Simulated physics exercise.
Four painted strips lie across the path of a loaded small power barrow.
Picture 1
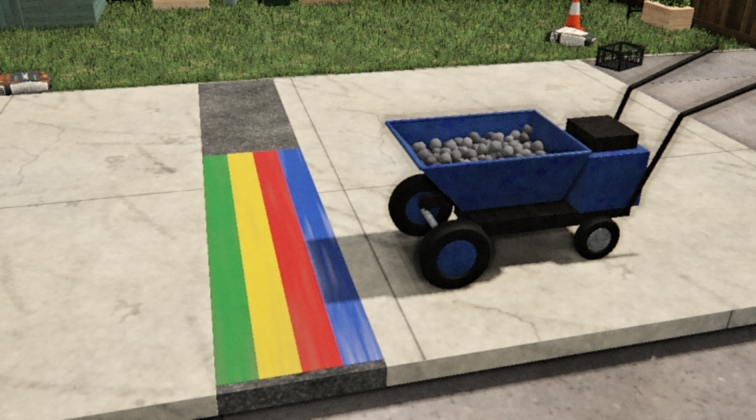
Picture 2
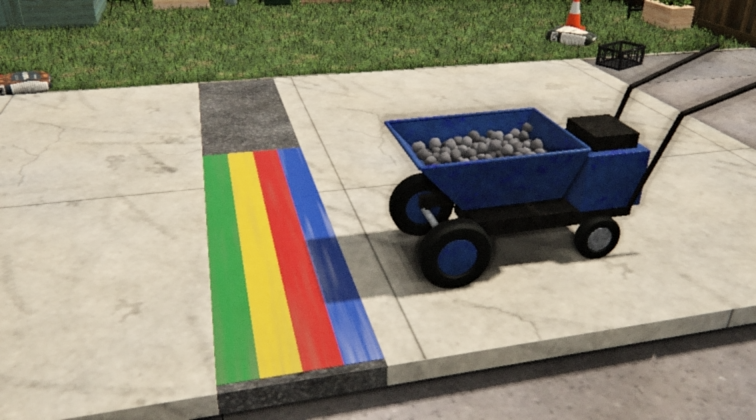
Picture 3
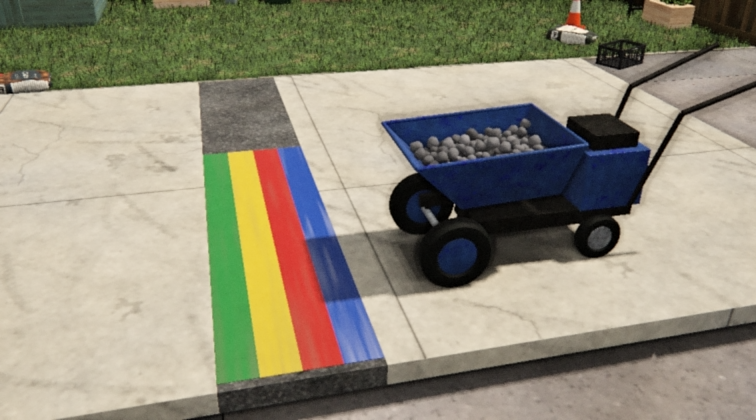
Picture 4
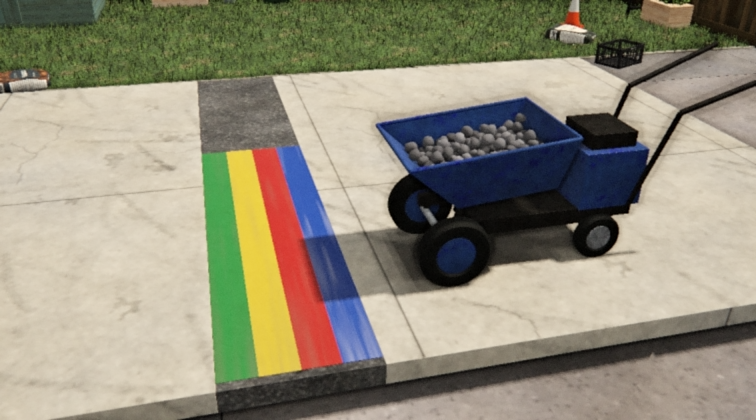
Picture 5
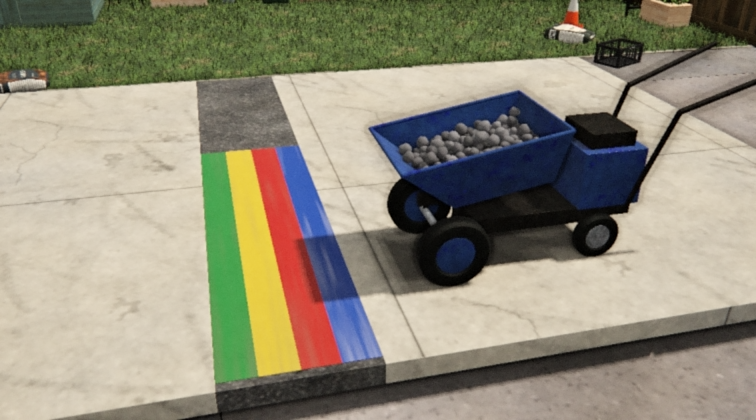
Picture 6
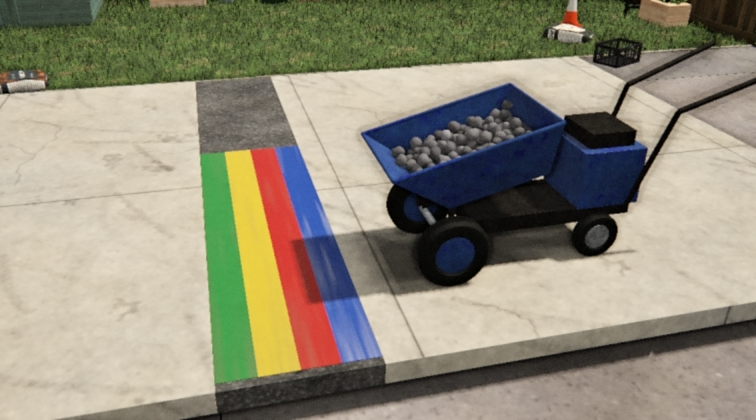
The blue skip of a small barrow, loaded with round grey cobbles, sat level at first, then tilted slightly toward the left, while its wheels stayed put beside green, yellow, red and blue strips.
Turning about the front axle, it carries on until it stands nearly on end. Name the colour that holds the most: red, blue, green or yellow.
That would be red.
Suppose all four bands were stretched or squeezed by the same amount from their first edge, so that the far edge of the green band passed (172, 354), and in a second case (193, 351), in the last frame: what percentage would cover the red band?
I'd estimate some 30 per cent, and then some 30 per cent.
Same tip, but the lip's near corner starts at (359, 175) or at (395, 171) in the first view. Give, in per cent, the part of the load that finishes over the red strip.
0 % and 30 %.
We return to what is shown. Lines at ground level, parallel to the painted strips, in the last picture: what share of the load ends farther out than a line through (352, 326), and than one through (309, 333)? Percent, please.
First some 80, then 40 per cent.
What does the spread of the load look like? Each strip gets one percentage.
Shares by strip - blue: 20 per cent; red: 30 per cent; yellow: 15 per cent; green: 10 per cent.
Soon after the last picture, skip tipped steeply; all in the skip.
A little later, skip tipped right over; most in the skip; a small part over the blue strip; a small part over the red strip.
Later still, skip tipped right over; about a quarter in the skip; about a quarter over the blue strip; about a third over the red strip; about a quarter over the yellow strip; a small part over the green strip; a stray few off the paint.
At rest, skip tipped right over; about a quarter in the skip; about a quarter over the blue strip; about a third over the red strip; a small part over the yellow strip; a small part over the green strip; a small part off the paint.
